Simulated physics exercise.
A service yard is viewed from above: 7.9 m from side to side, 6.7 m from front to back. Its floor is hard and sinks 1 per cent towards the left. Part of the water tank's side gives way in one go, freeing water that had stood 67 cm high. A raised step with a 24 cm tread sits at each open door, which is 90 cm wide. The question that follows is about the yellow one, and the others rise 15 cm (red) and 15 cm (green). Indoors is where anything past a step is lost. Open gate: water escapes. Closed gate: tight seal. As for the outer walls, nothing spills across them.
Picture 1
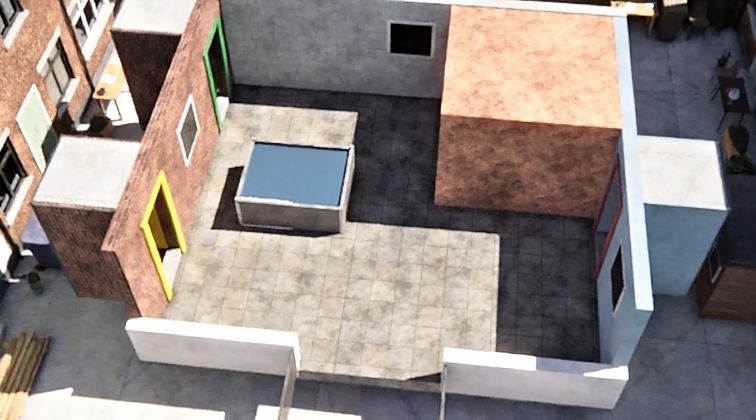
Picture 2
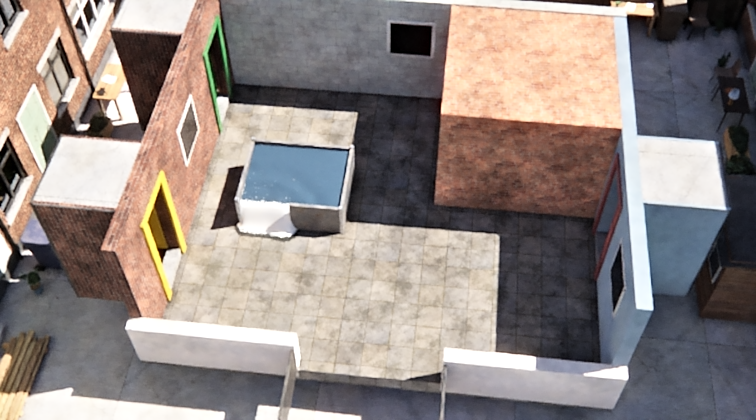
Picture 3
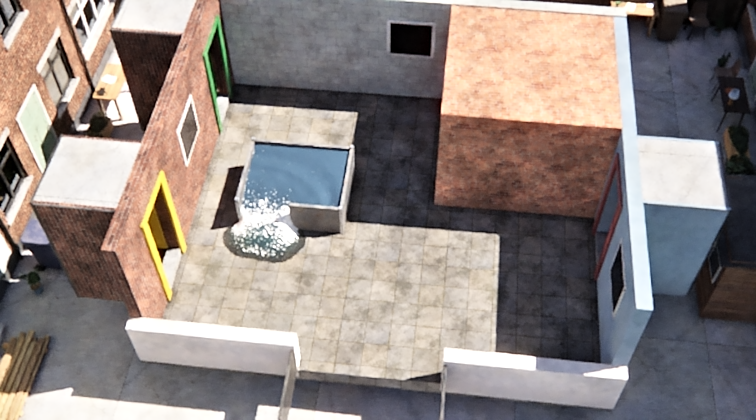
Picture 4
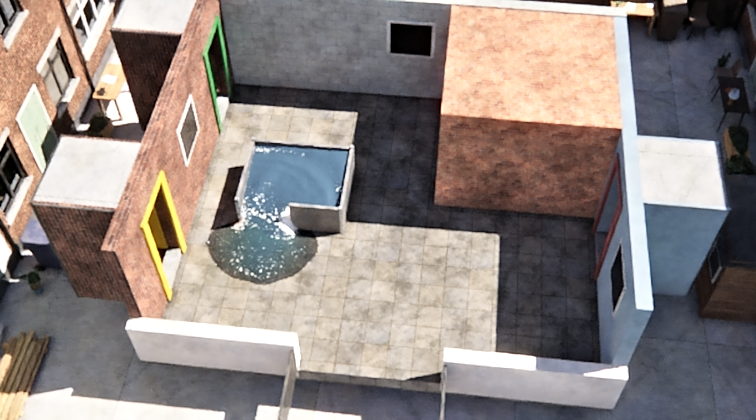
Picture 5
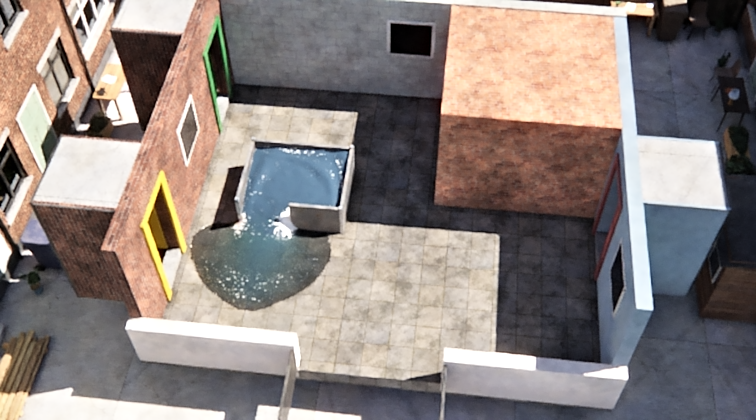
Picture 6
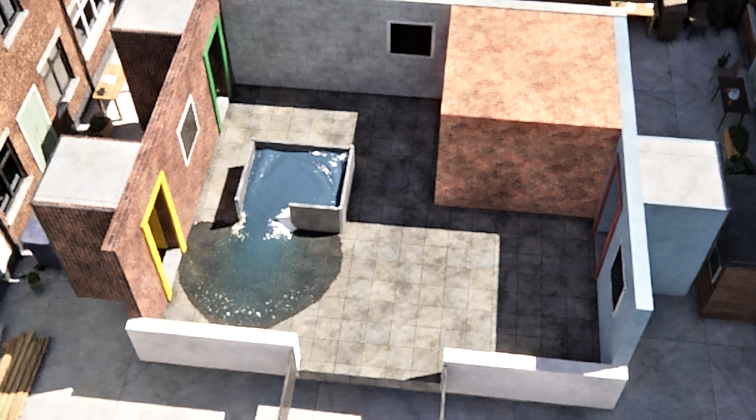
At the start, a walled tank of still blue water stands in a paved yard seen from above. Part of its front side gives way and foaming water pours out onto the dry floor. The dark, glinting pool then spreads forward and left, nearing the yellow door.
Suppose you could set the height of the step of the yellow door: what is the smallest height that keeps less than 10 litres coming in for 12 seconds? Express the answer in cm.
The smallest such height is close to 19 cm.
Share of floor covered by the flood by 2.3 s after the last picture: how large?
Wet share: Around 25 %.
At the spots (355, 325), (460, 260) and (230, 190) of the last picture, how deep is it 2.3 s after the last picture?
Roughly 6, 0 and 1 cm, in turn.
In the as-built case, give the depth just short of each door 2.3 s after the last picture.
In cm - red: 0, yellow: 22, green: 0.
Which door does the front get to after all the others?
I'd go with the red door.
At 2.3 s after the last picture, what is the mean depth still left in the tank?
It averages close to 25 centimetres.
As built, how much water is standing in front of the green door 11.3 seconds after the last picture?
Depth: Near 5.5 cm.
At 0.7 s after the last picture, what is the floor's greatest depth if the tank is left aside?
50 cm.
Then, 0.7 s after the last picture water covers 20 % of the floor, deepest (50 cm) near (155, 343); 24 cm at the yellow door, 0 litres in over its 20 cm step.
Then, 2.3 s after the last picture water covers 25 % of the floor, deepest (26 cm) near (230, 289); 22 cm at the yellow door, 5 litres in over its 20 cm step.
Then, 11.3 s after the last picture water covers 95 % of the floor, deepest (7 cm) near (155, 343); 7 cm at the yellow door, 8 litres in over its 20 cm step.
At the yellow door as built, the water peaked near 24 cm, 0.7 s after the last picture.
With a step of 17 cm, 25 litres would have come in within the 12 s; with 23 cm, 2 litres. So under 10 litres takes about 19 cm.
